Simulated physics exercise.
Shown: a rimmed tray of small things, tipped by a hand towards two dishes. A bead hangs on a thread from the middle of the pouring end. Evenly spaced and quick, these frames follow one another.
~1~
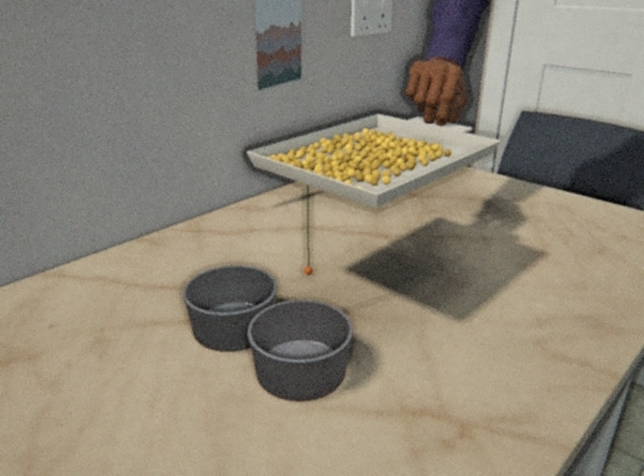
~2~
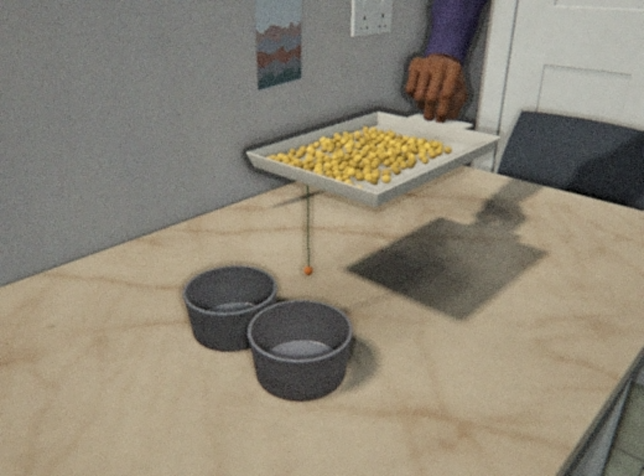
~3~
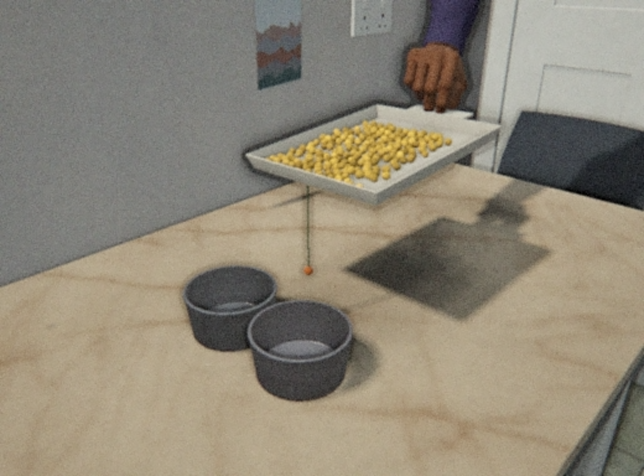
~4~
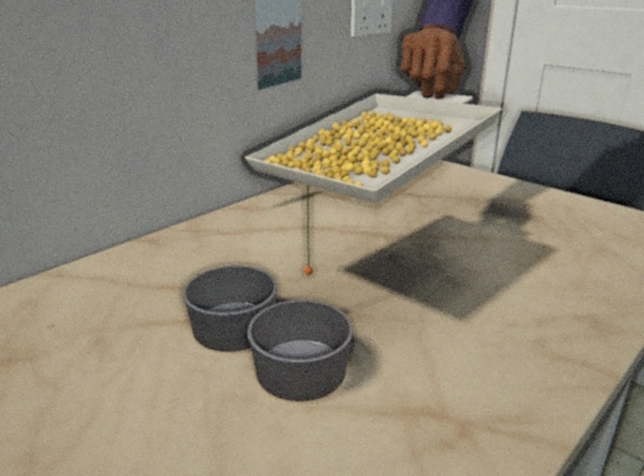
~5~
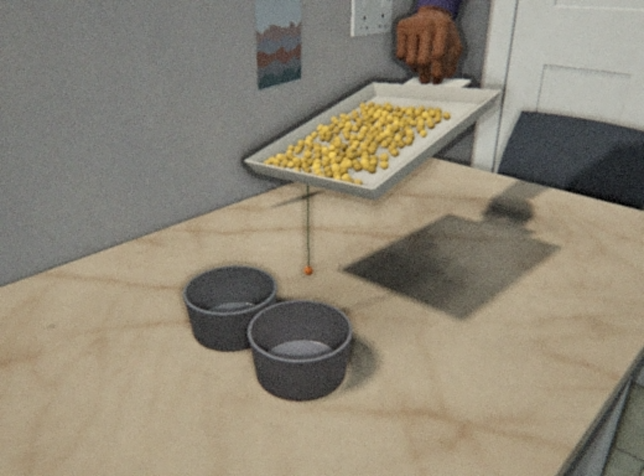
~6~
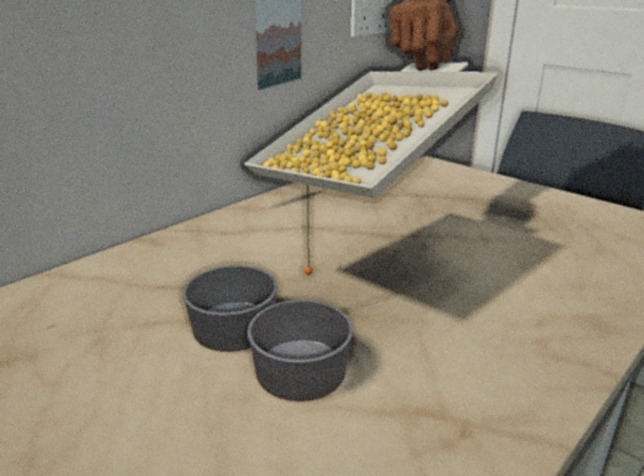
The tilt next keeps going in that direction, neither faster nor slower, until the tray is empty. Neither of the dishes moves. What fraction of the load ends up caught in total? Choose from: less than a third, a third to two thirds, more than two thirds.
In total, a third to two thirds ends up caught.
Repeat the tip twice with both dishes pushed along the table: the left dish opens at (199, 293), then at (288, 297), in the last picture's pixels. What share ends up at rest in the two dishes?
Roughly 10% first, roughly 30% second.
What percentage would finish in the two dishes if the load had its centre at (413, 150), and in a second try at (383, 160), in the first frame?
Roughly 50 per cent, then 60 per cent.
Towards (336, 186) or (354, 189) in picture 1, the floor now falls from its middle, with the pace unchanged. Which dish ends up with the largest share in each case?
The first try: The dish on the right. The second: Right.
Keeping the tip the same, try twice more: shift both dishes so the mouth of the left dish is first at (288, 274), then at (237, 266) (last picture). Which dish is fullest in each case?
Try 1: The left-hand one. Try 2: The left-hand one.
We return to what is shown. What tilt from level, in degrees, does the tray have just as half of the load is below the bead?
About 110 degrees.
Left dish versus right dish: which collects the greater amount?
The one you want is the left-placed one.
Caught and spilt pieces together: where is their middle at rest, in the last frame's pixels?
Near (240, 308).
Soon, tray tipped steeply; nearly all on the tray; a stray few in the air.
A while on, tray tipped past a quarter turn; about a third on the tray; a stray few in the right dish; a small part in the left dish; a stray few outside both; about half in the air.
Towards the end, tray tipped past a quarter turn; a small part in the right dish; about half in the left dish; about half outside both.
Finally, tray tipped past a quarter turn; a small part in the right dish; about half in the left dish; about half outside both.
